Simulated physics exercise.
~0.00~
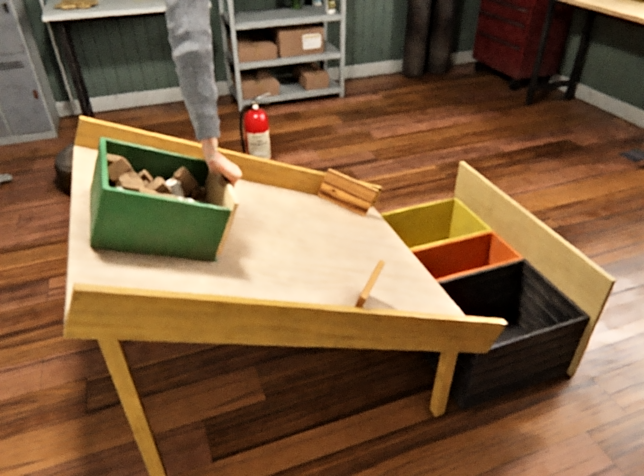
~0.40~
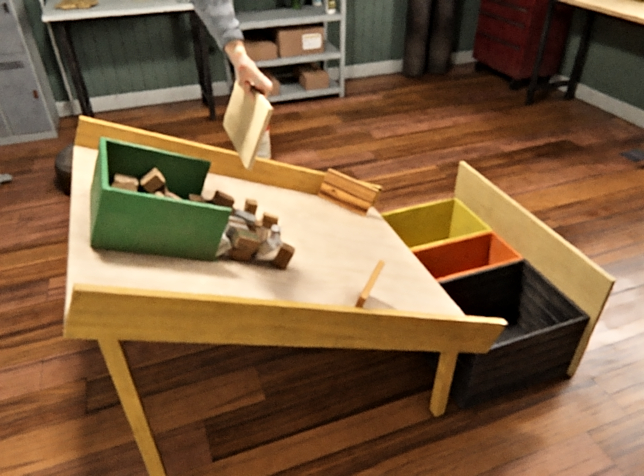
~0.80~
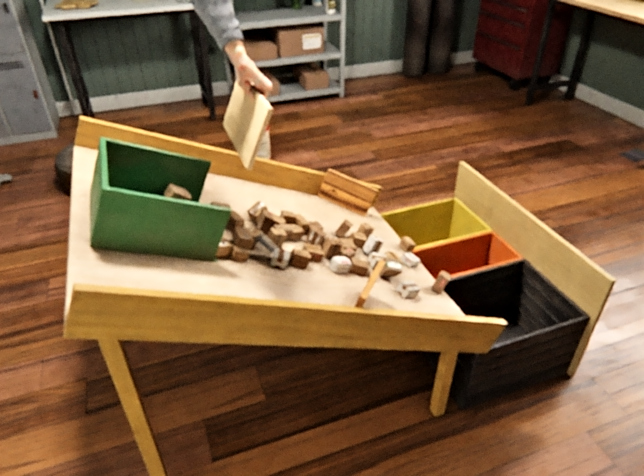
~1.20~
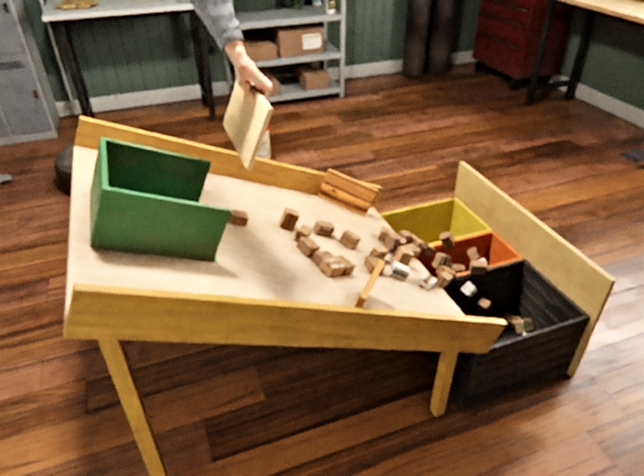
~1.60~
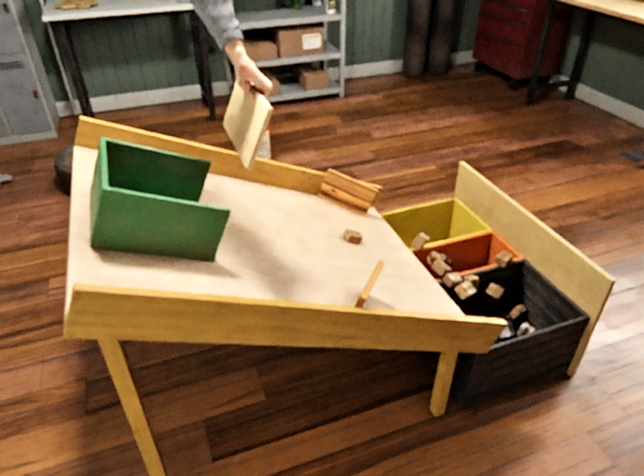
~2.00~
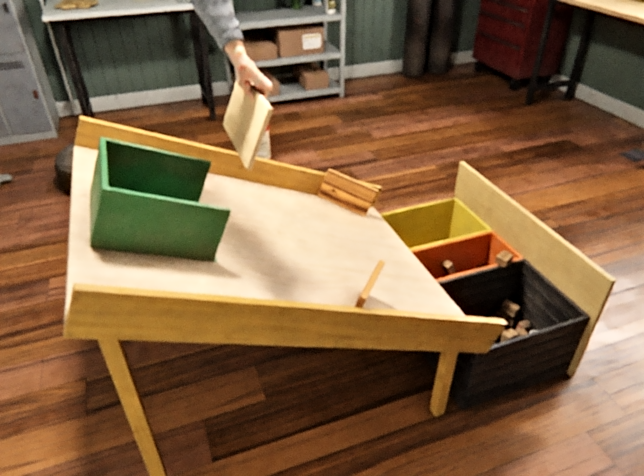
Small blocks tumble from the opened green pen down the sloping table into bins below.
